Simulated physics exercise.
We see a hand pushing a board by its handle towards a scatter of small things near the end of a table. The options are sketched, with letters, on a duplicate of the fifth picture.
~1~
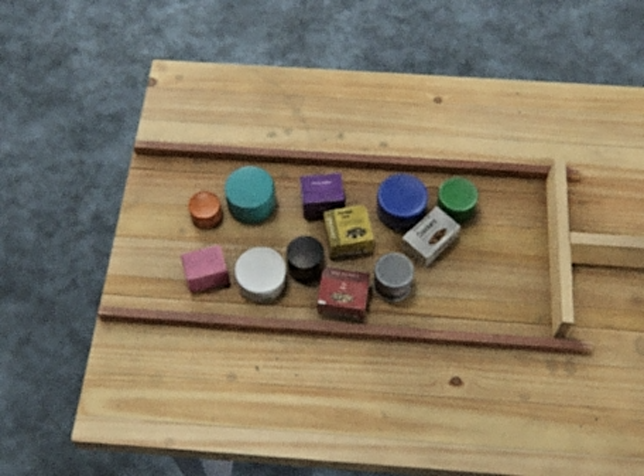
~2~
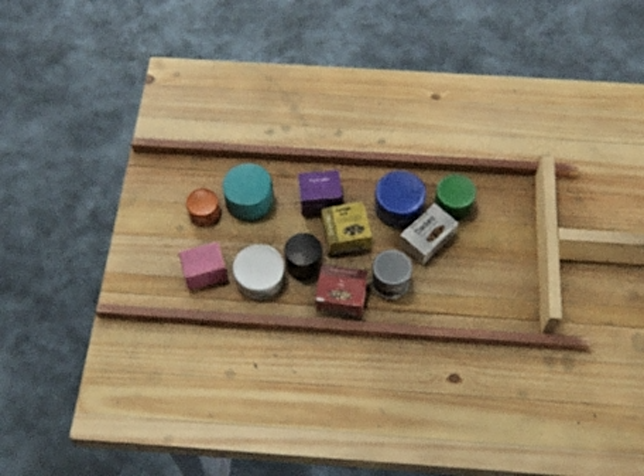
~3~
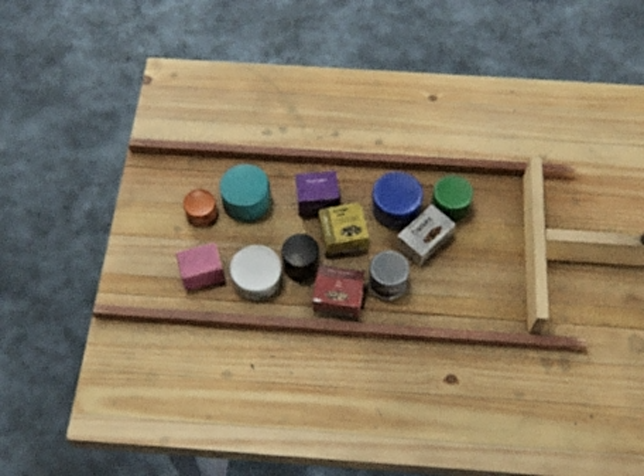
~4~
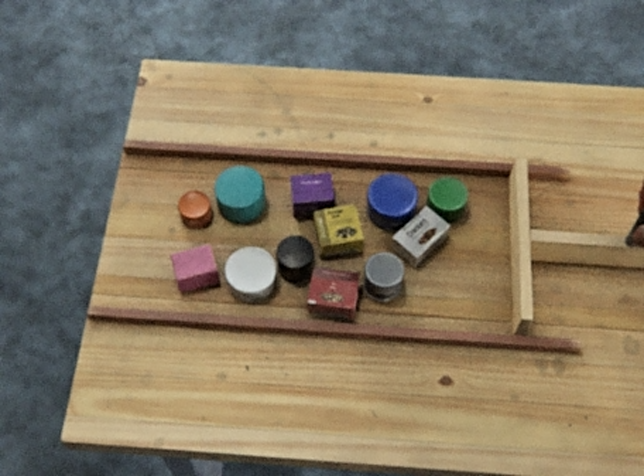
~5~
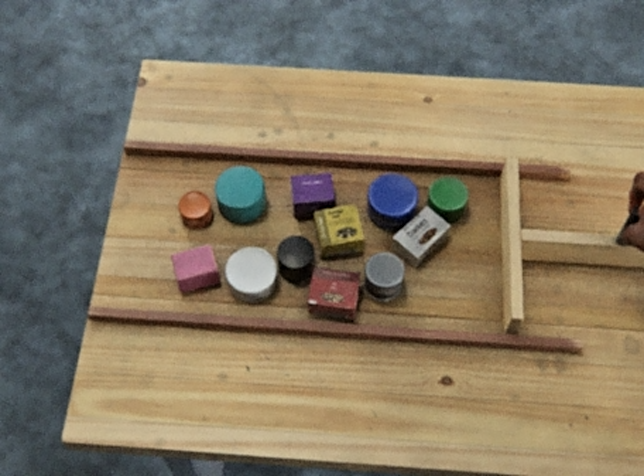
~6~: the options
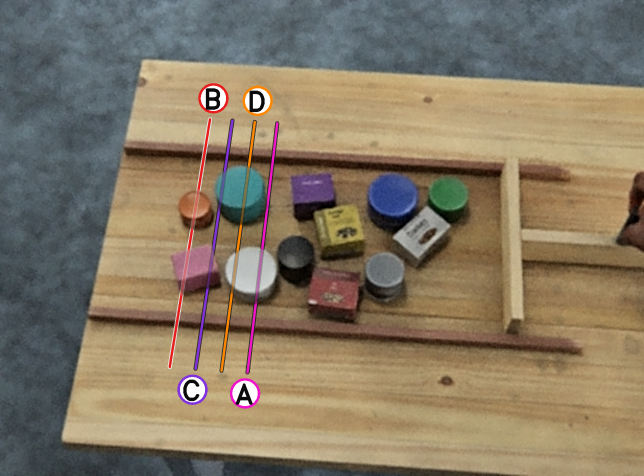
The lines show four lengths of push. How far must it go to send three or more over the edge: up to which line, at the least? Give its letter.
It can halt at B.
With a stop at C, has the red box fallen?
No.
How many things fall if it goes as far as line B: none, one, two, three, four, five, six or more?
In all, four.
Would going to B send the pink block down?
Yes.
On the marked copy, A at (264, 239); B at (191, 234); C at (215, 235); D at (239, 237).
Taking B. A third of the way, board (398, 227); green tub (374, 182); red box (328, 295).
Two thirds of the way, board (282, 219); orange jar (112, 236); turquoise tin (133, 202).
When it is over, board (192, 214); turquoise tin over the edge; purple packet over the edge; four fallen.
As for the rest, A drops none; C drops only two; D drops only two.
